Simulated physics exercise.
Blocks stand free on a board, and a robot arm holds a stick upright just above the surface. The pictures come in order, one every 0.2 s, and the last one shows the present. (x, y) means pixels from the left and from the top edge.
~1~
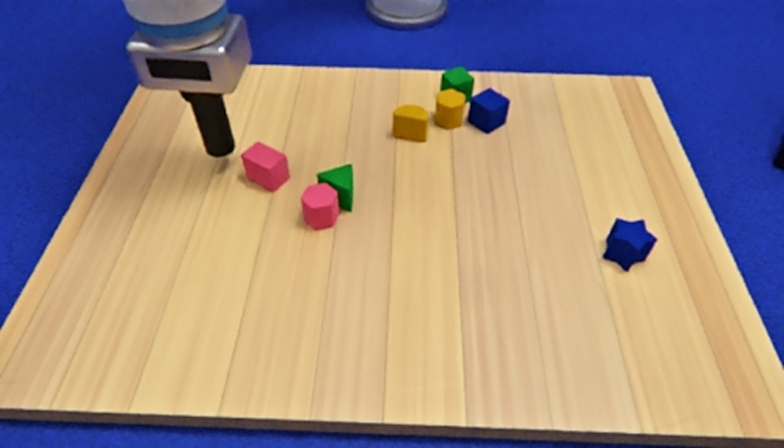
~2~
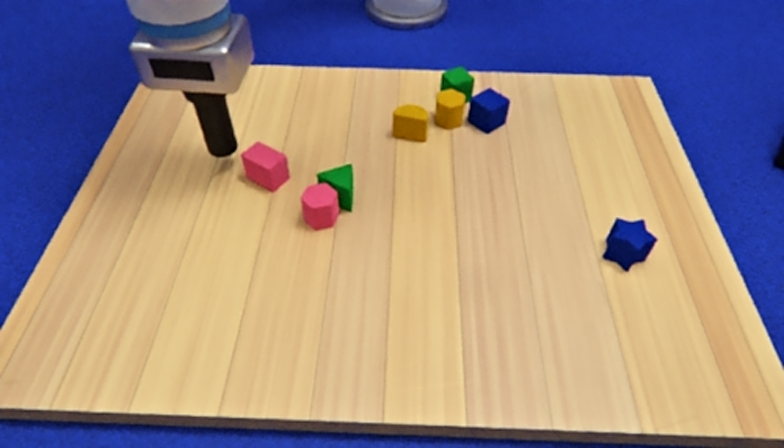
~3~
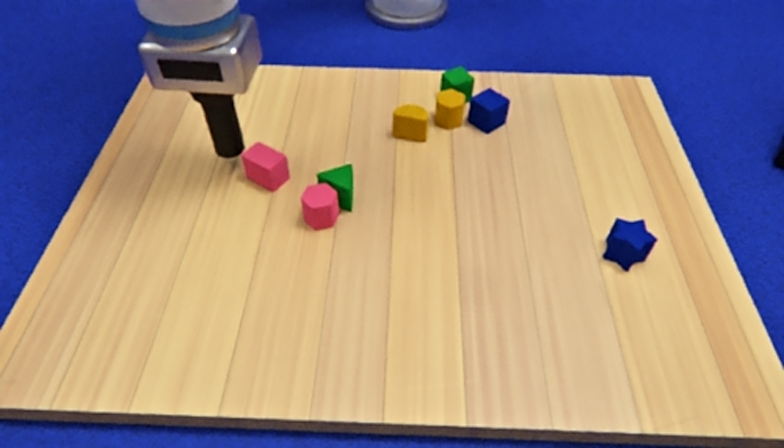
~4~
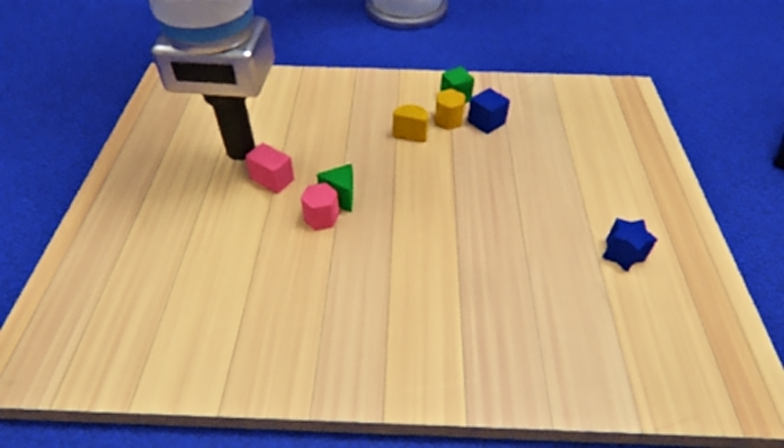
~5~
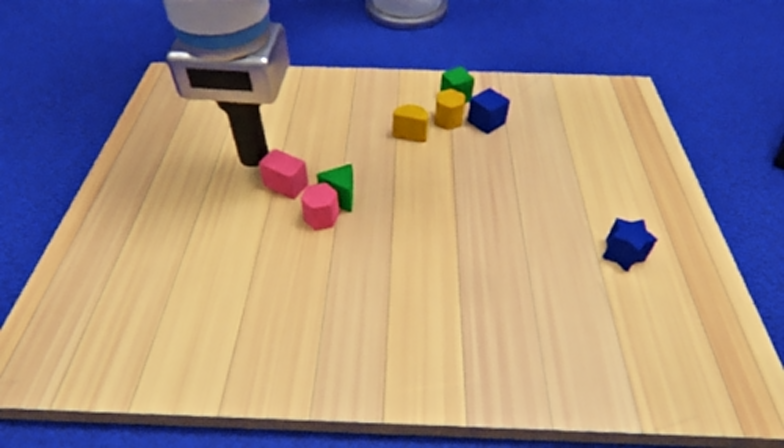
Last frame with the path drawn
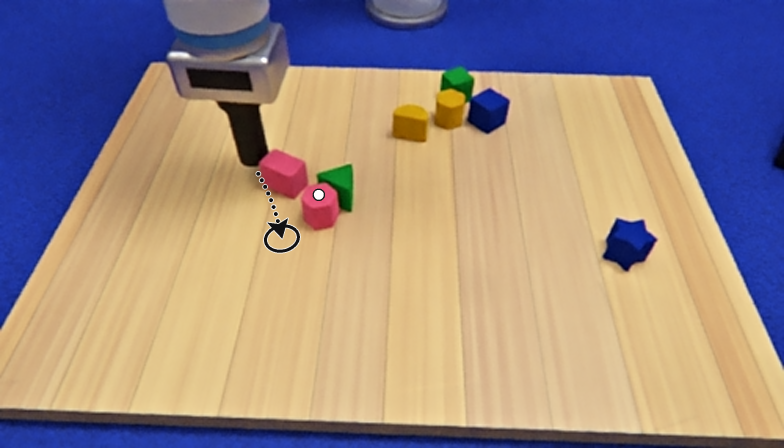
To begin with, a robot arm holds a dark stick upright at the upper left of a wooden board scattered with pink, green, yellow and blue blocks. The stick moves slightly right until it meets the pink rectangular block, then nudges it a short way right toward the green triangle.
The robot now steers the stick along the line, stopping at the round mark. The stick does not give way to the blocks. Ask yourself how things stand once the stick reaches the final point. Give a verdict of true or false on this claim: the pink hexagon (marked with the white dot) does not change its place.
That claim is true.
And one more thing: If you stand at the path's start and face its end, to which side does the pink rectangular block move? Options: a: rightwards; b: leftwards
It's b.
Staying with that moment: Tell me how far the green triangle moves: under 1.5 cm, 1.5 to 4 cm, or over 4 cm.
Below 1.5 cm.
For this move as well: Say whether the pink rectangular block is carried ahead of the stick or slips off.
Slipped off.
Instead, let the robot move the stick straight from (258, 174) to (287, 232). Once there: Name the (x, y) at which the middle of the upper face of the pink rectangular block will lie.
It is at (307, 177).
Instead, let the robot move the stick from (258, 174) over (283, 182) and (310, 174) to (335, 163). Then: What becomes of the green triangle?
It is shifted.
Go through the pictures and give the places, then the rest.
Lower end of the stick (221, 148), tops of blocks, pink rectangular block (263, 155), pink hexagon (319, 195), green triangle (339, 175), in the first picture.
Stick (223, 148), blocks as before, in the second picture.
Stick (230, 149), blocks as before, in the third picture.
Stick (241, 151), pink rectangular block (268, 156), in the fourth picture.
Stick (254, 157), pink rectangular block (282, 162), pink hexagon (319, 195), green triangle (339, 175), in the fifth picture.
The drawn path runs from (258, 174) via (272, 204), ending at (282, 238); the dot is on the pink hexagon.
On the path given first. Halfway along, stick (269, 188); pink rectangular block (304, 176), turned 45° anticlockwise; green triangle (347, 175).
At the end, stick (278, 222); pink rectangular block (305, 177), turned 50° anticlockwise; pink hexagon not moved; green triangle (348, 175).
